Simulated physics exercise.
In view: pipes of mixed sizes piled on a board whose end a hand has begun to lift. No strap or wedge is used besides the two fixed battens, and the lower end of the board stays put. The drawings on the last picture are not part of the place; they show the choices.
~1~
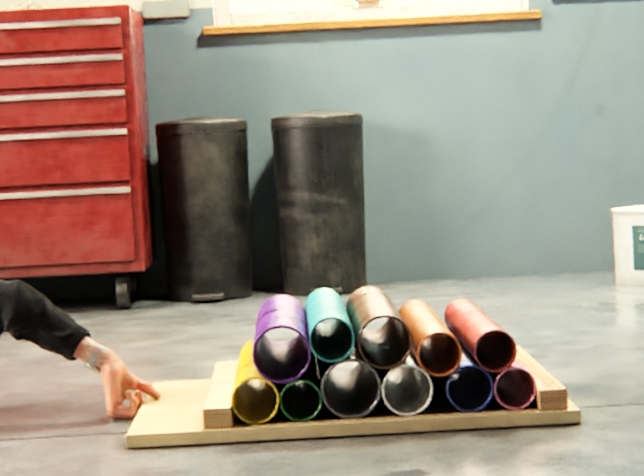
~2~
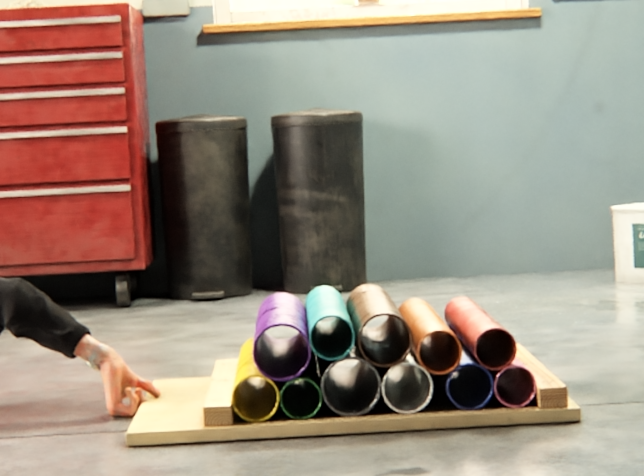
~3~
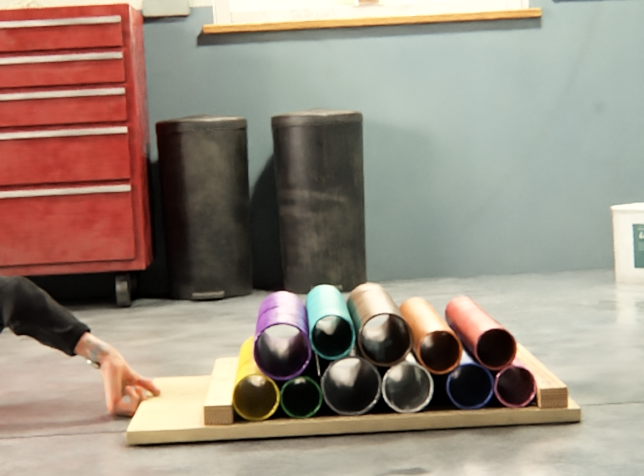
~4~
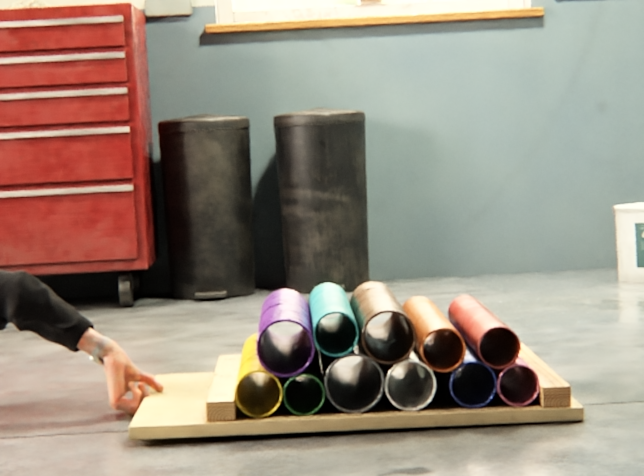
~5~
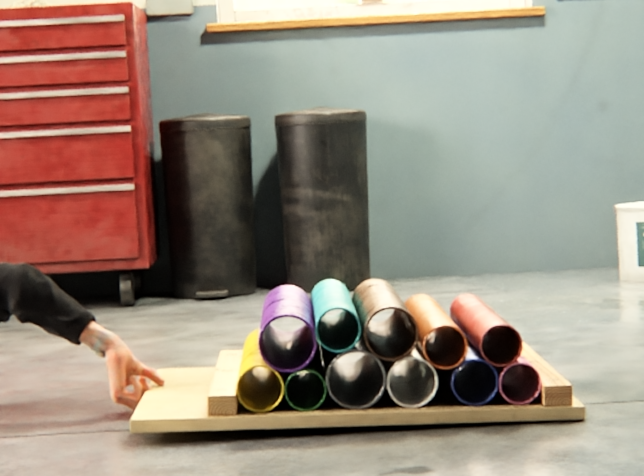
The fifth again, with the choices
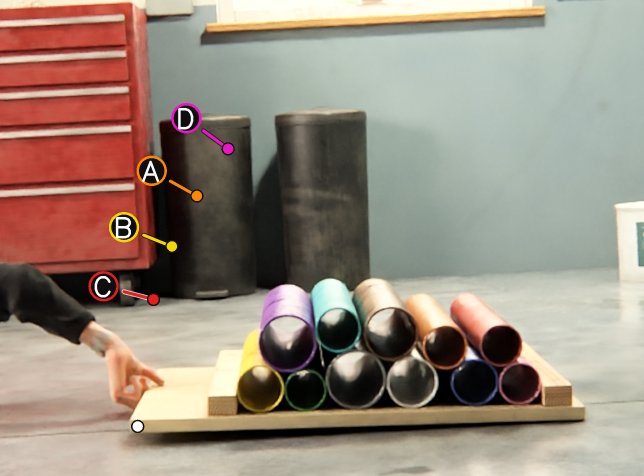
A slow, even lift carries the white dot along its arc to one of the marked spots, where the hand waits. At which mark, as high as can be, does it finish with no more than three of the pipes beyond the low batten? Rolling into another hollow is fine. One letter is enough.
C is the limit.
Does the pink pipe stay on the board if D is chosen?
Yes, with D.
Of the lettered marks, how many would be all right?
One of them.
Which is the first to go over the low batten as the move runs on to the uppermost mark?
First is the red one.
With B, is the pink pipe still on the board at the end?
The pink pipe: Yes.
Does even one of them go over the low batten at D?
Yes, at D.
On the copy, A at (197, 196); B at (172, 247); C at (154, 299); D at (228, 149); the white dot at (138, 427).
On C. First, board at 13°.
Then, board at 18°.
Finally, board at 18°, none over the low batten.
By contrast, A four over the low batten (red, orange, brown, turquoise); B four over the low batten (red, orange, brown, turquoise); D four over the low batten (red, orange, brown, turquoise).
